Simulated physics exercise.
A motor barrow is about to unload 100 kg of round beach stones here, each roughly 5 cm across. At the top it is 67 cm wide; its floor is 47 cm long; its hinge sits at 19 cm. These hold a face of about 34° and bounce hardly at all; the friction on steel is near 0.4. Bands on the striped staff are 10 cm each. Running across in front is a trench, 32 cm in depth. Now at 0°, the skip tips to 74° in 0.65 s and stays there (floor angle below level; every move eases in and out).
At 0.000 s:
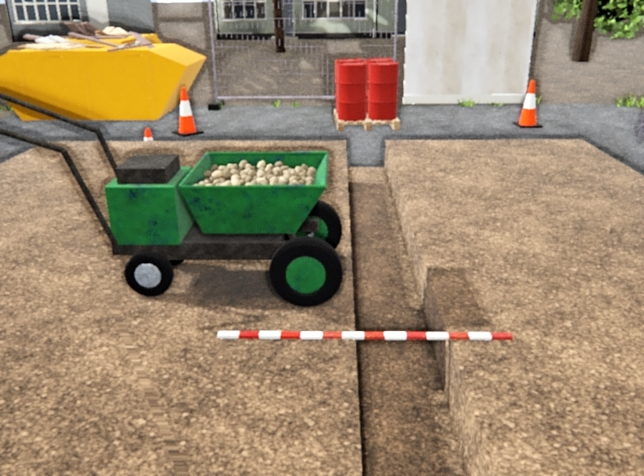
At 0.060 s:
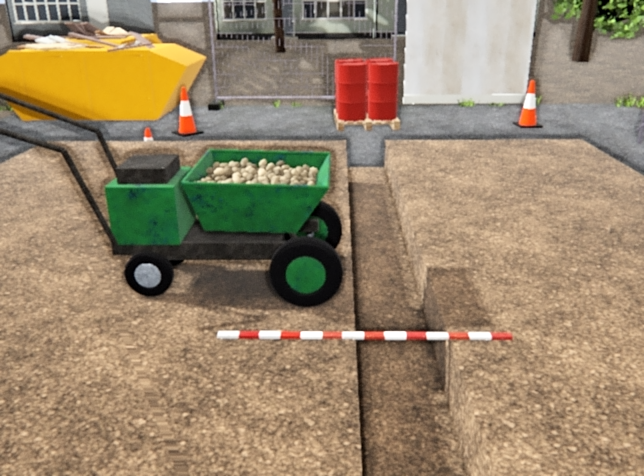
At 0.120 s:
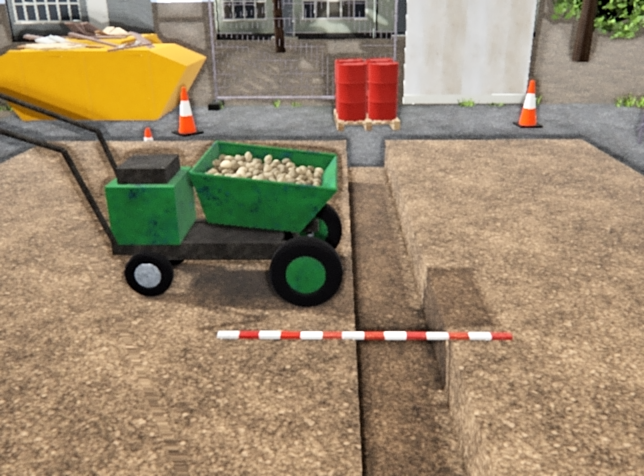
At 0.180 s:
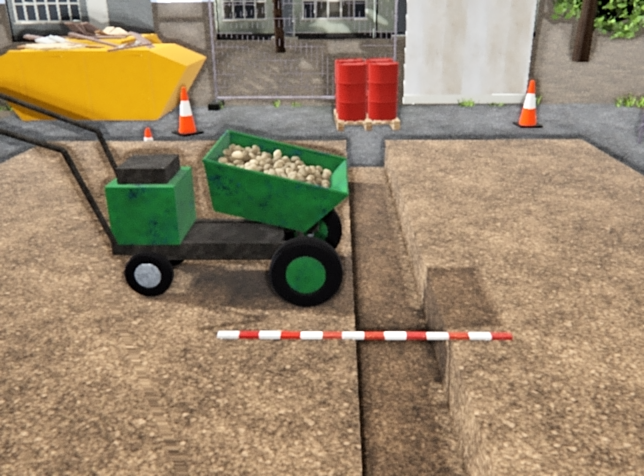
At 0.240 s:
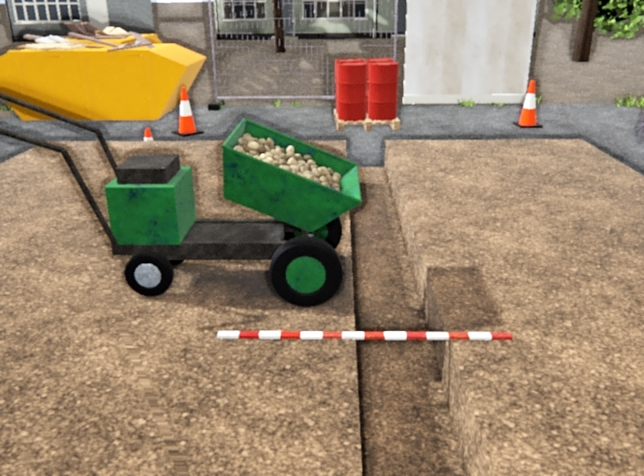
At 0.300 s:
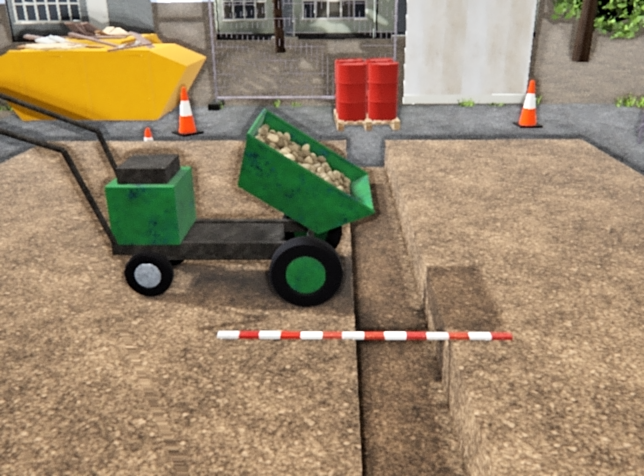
A green motor barrow loaded with pale, rounded stones stands on brown, gritty ground beside a narrow trench, seen from its side and slightly above by a still camera. A red-and-white staff lies across the trench in front, with a yellow container, orange cones, red drums and fencing behind. The barrow's skip tilts steadily steeper, its rear rising and its lip lowering rightward, while the wheels stay put.
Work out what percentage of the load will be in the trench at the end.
It comes to roughly 46 percent of the load.
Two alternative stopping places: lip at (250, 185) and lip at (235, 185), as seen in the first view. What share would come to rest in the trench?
Around 95 and then 80 percent.
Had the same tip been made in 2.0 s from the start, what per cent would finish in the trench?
I'd put it at some 70 in a hundred.
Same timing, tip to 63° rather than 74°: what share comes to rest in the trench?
It would be near 45 per cent.
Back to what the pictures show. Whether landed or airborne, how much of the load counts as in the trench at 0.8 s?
About 20%.
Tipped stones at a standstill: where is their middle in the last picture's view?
The middle should be near (445, 277).
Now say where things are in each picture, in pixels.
In the first picture, the skip is at 0°, its lip at (325, 187); the top of the load is at (242, 173).
The second picture shows lip at (328, 188), floor tilted 2°, highest stones at (233, 169); the stones move at 0.4 m/s on average.
In the third picture, the skip is at 7°, its lip at (336, 190); the top of the load is at (231, 163); the stones move at 0.8 m/s on average.
The fourth picture shows lip at (348, 195), floor tilted 14°, highest stones at (236, 155); the stones move at 1.1 m/s on average.
The fifth picture shows lip at (361, 202), floor tilted 23°, highest stones at (249, 145); the stones move at 1.3 m/s on average.
In the sixth picture, the skip is at 33°, its lip at (374, 212); the top of the load is at (264, 135); the stones move at 1.4 m/s on average.
After 0.5 s the floor is at 63°; 100 % in the skip; the foremost stones are at (386, 221).
After 0.8 s the floor is at 74°; 64 % in the skip, 19 % in the trench, 17 % past the trench; the foremost stones are at (462, 278).
After 1.1 s the floor is at 74°; 14 % in the skip, 32 % in the trench, 54 % past the trench; the foremost stones are at (598, 276).
After 3.0 s the floor is at 74°; 0 % in the skip, 46 % in the trench, 54 % past the trench; the foremost stones are past the picture's edge.
